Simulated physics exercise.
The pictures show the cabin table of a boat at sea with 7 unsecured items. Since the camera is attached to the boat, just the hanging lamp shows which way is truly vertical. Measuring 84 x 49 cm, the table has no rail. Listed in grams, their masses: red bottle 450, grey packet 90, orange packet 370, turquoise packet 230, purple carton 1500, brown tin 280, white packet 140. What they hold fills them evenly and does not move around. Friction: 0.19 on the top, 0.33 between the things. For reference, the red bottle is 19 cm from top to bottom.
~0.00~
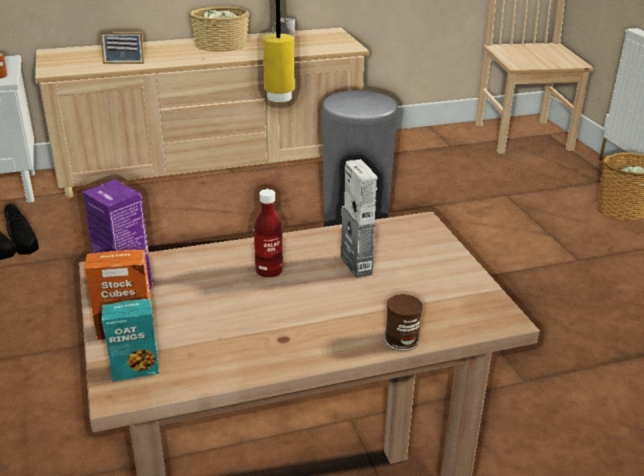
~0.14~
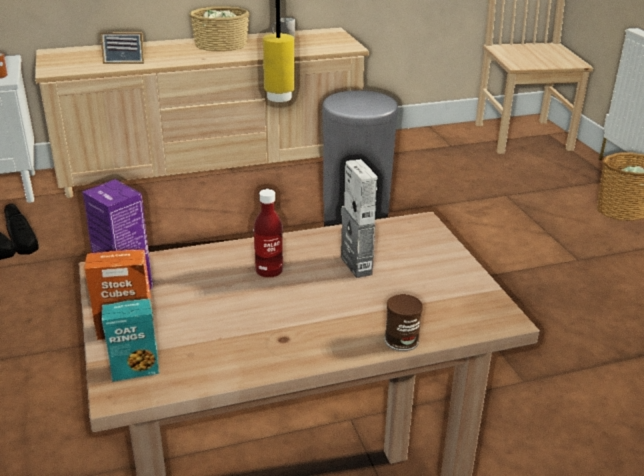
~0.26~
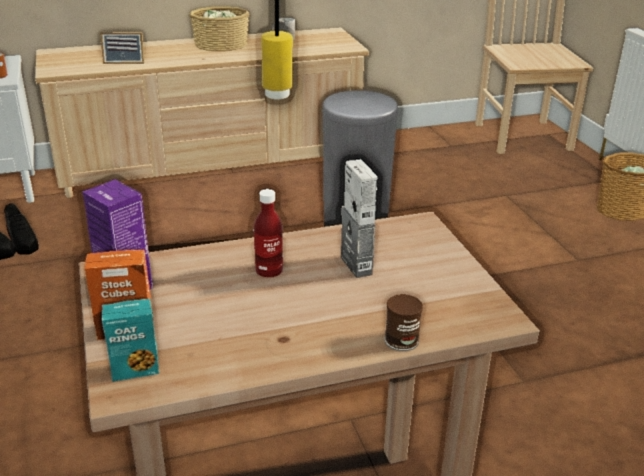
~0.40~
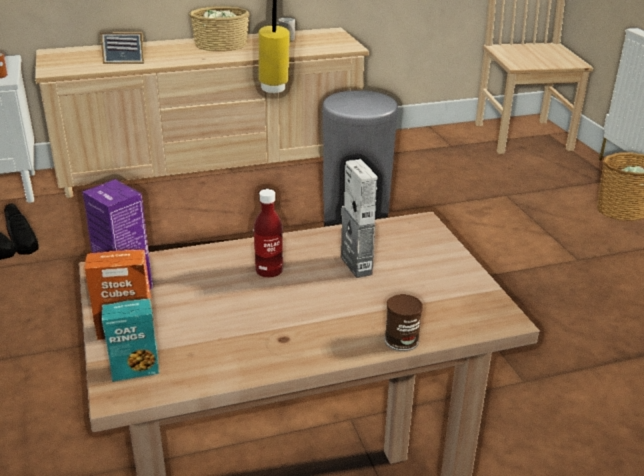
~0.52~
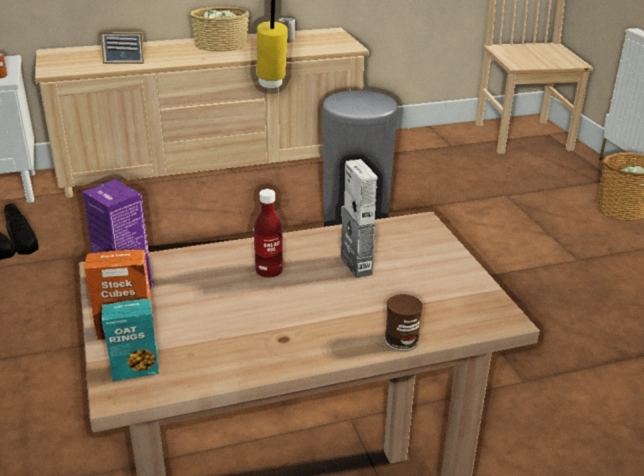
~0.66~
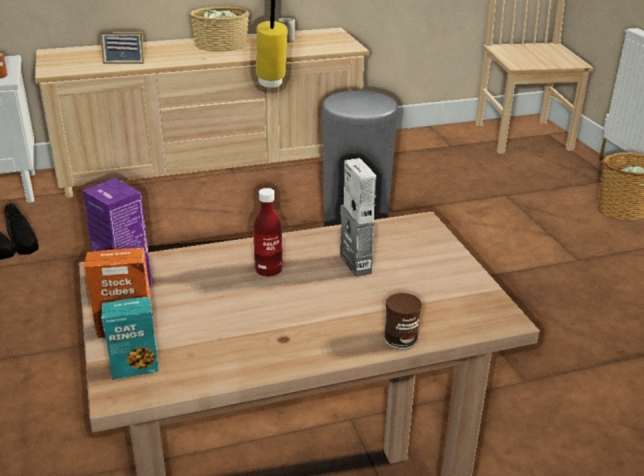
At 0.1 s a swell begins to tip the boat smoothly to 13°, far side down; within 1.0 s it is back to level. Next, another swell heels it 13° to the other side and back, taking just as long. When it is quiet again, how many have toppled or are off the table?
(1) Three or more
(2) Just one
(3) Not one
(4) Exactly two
3.
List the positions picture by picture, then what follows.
The first picture shows boat level; red bottle (268, 233); grey packet (357, 241).
The second picture shows boat level; purple carton (119, 242); brown tin (403, 323).
The third picture shows floor tilted 3°, far side down; white packet (360, 192); orange packet (121, 295).
The fourth picture shows floor tilted 9°, far side down; turquoise packet (131, 340); purple carton (119, 242).
The fifth picture shows floor tilted 12°, far side down; brown tin (403, 323); white packet (360, 192).
The sixth picture shows floor tilted 13°, far side down; red bottle (268, 232); grey packet (357, 240).
After 0.76 s, floor tilted 10°, far side down.
After 1.06 s, boat level; grey packet slid 2 cm near (355, 237); red bottle slid 2 cm near (266, 229); purple carton slid 2 cm.
After 1.76 s, floor tilted 10°, near side down.
After 1.86 s, floor tilted 6°, near side down.
At rest (2.6 s), all 7 in place, give or take 5 cm. In the last view, red bottle near (268, 233), grey packet near (358, 241).
